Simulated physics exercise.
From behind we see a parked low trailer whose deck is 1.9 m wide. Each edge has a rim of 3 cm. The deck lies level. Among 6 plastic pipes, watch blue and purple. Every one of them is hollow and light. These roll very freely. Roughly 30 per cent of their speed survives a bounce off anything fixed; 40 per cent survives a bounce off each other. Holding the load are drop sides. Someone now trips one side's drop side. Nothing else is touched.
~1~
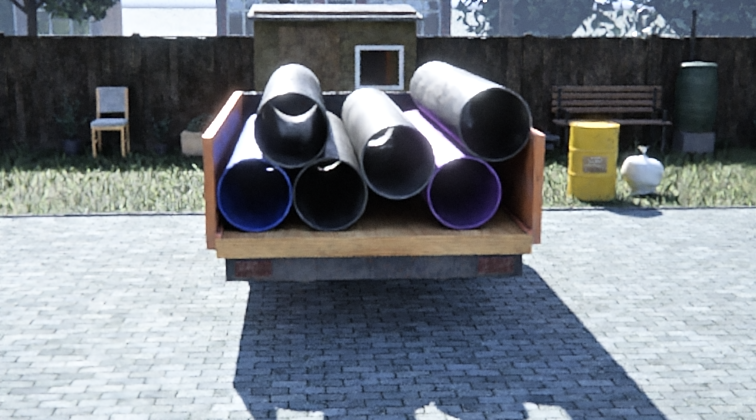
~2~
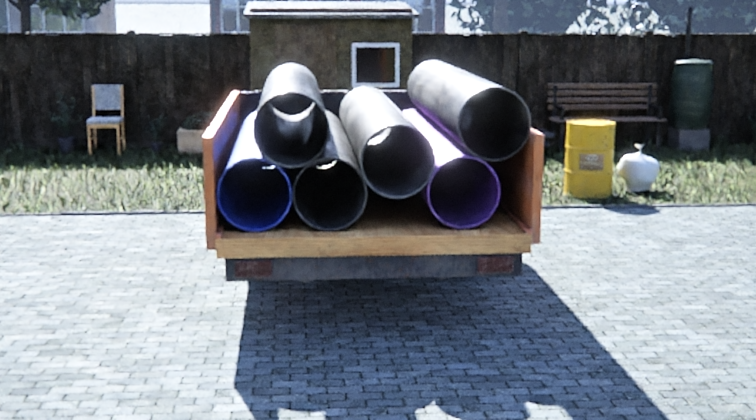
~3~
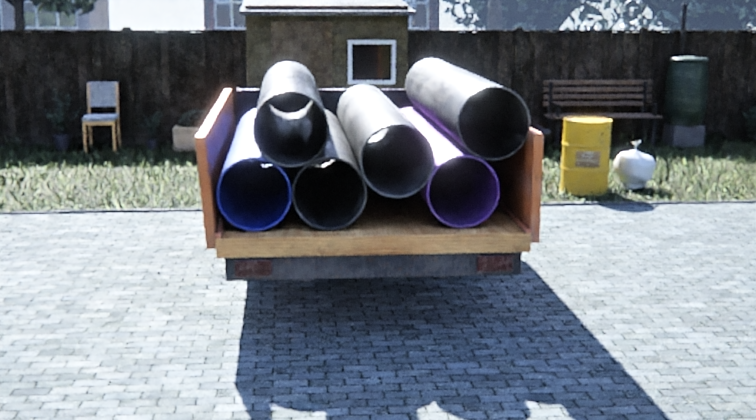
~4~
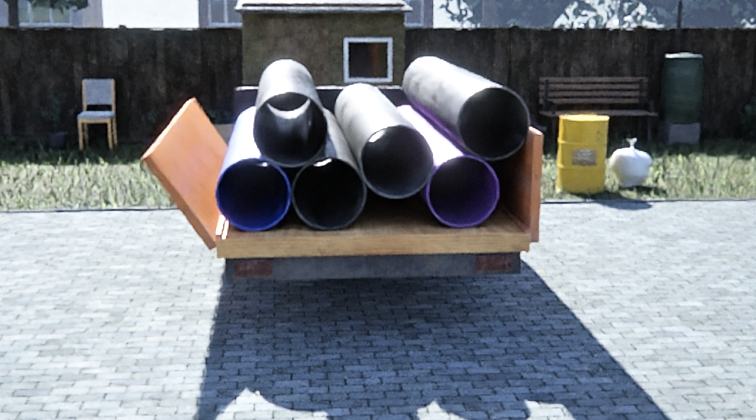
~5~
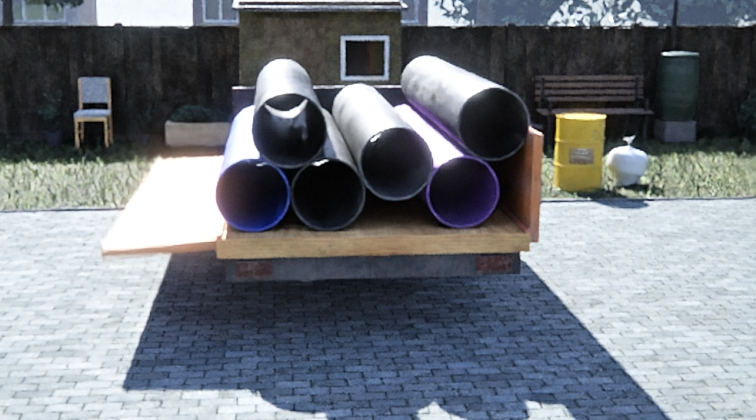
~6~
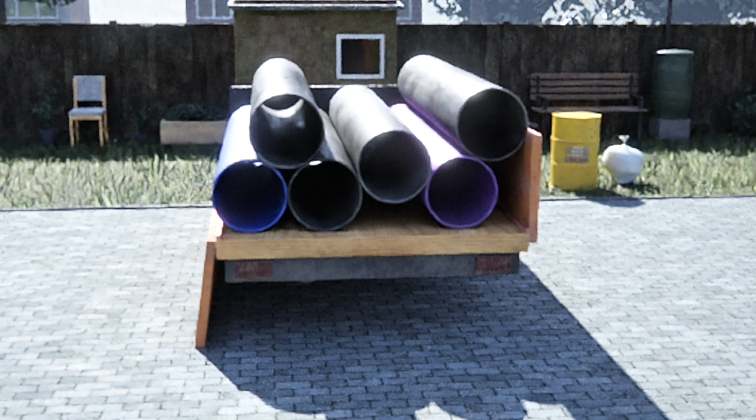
In a paved yard backed by a dark fence, six pipes sit stacked on a trailer bed between two upright orange side boards. The left board tips outward, swings down past level and hangs below the deck edge, while the pipes barely shift and the right board stays upright.
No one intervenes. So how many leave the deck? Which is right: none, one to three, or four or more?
The right one is none.
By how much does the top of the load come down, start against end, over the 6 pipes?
0 cm.
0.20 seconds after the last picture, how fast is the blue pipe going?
Estimate: Some 0.2 m/s.
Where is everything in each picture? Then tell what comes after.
In the first picture, blue at (254, 196), purple at (465, 193); both sides upright; the deck is level; 3 of the 6 make up the bottom layer.
In the second picture, blue at (254, 196), purple at (464, 193); both sides upright.
In the third picture, blue at (254, 195), purple at (464, 192); left board out by 5°, tip at (201, 143).
In the fourth picture, blue at (253, 195), purple at (463, 192); left board out by 35°, tip at (151, 161).
In the fifth picture, blue at (253, 196), purple at (463, 192); left board out by 95°, tip at (109, 252).
In the sixth picture, blue at (250, 197), purple at (462, 193); left board out by 170°, tip at (200, 341).
Then, 0.2 s after the last picture, blue is on the deck, 15 cm from the left edge, rolling left; purple is on the deck, 40 cm from the right edge; 0 off so far.
Then, 0.3 s after the last picture, no change for blue, purple; 0 off so far.
Then, 0.5 s after the last picture, blue is on the deck, 15 cm from the left edge; no change for purple; 0 off so far.
At rest (0.7 s after the last picture), blue is on the deck, 15 cm from the left edge; purple is on the deck, 40 cm from the right edge; 0 off so far.
